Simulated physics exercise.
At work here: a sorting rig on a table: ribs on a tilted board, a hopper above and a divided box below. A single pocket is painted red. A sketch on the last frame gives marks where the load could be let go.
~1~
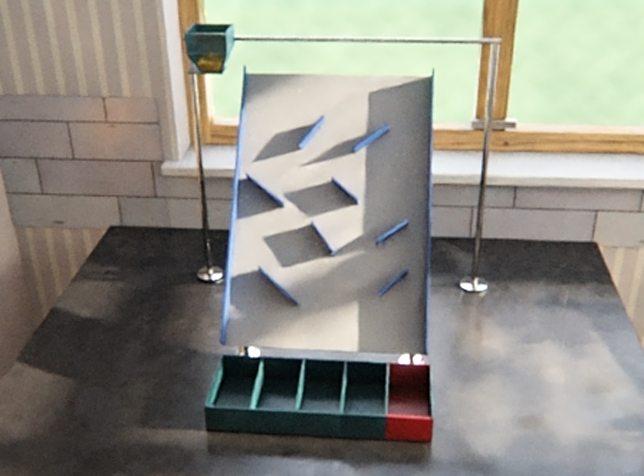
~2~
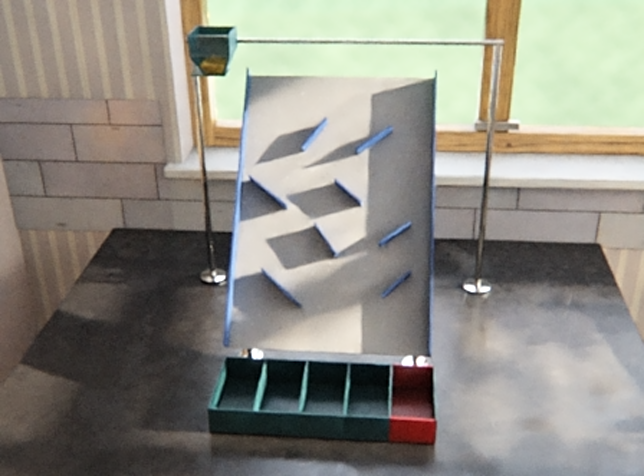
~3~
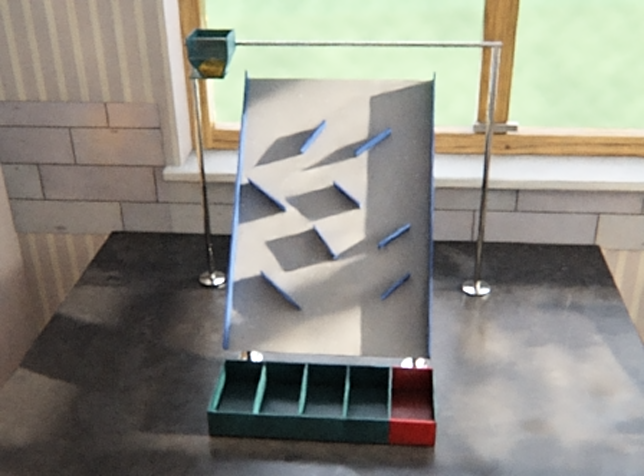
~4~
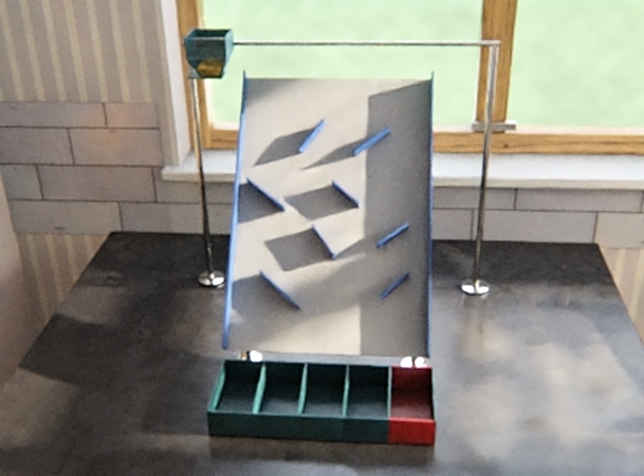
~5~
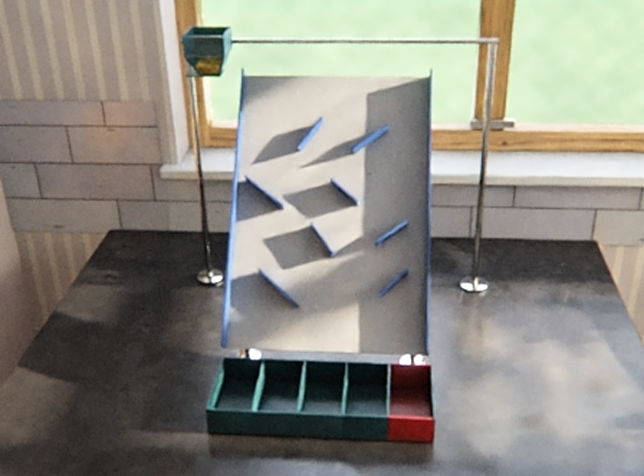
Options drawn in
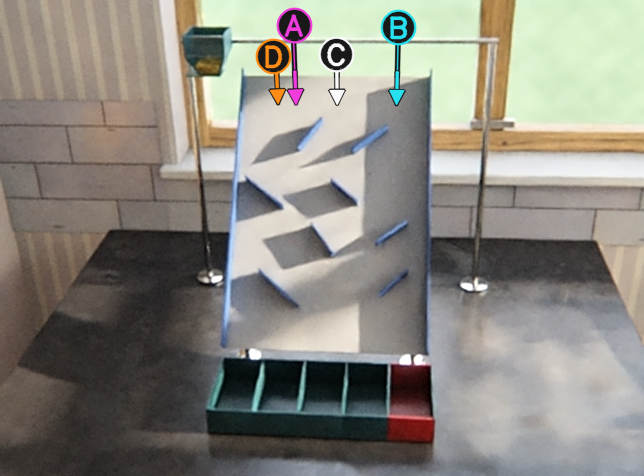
A tilted board with blue ribs stands motionless above a divided green and red box.
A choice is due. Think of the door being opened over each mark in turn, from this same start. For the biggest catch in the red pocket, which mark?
B works best here.
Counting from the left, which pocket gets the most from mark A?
The third.
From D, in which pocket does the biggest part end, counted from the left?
It is the third one.
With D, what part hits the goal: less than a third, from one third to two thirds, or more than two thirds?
Less than a third.
On the marked copy, mark A meets the board at (295, 98); mark B meets the board at (396, 99); mark C meets the board at (337, 99); mark D meets the board at (277, 98).
With A, none in the red pocket, nearly all in other pockets, a small part held on the board.
With B, about a third in the red pocket, about two thirds in other pockets.
With C, none in the red pocket, nearly all in other pockets.
With D, a stray few in the red pocket, nearly all in other pockets.
